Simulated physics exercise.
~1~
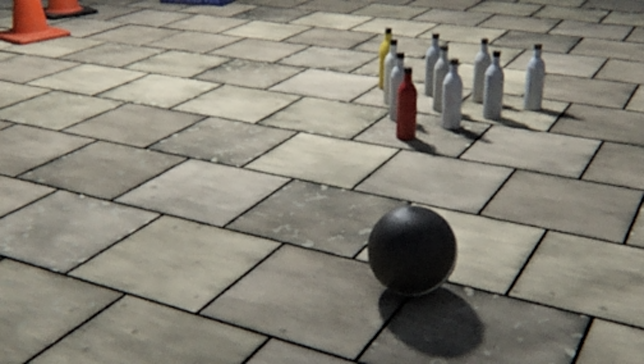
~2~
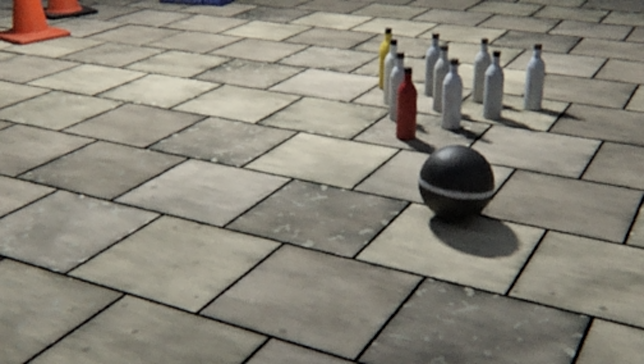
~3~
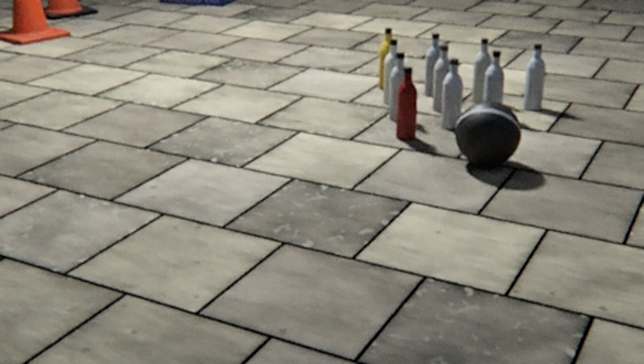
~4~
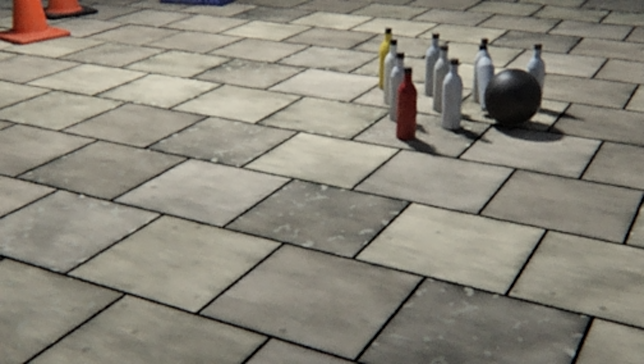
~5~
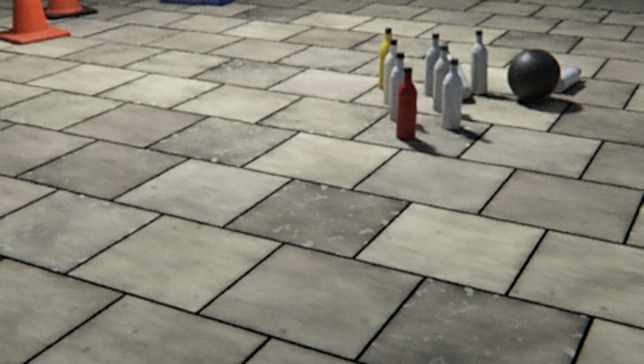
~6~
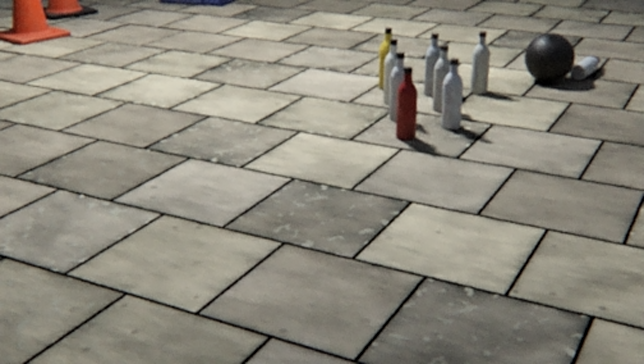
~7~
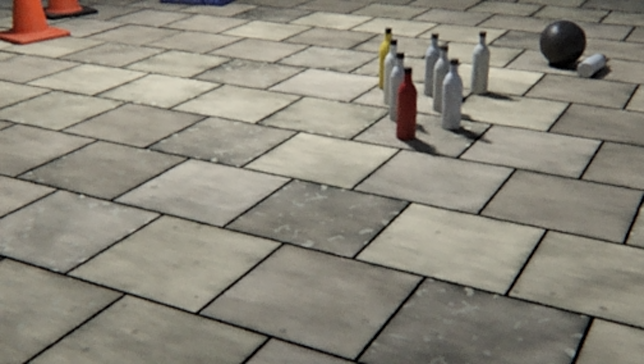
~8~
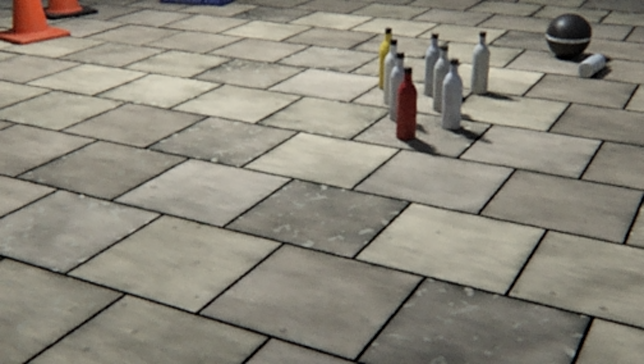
A dark ball rolled across the stone paving toward a cluster of standing bottles, passed to the right of the red one and knocked over bottles on the right side, then rolled on beyond them, leaving the red and yellow bottles upright.
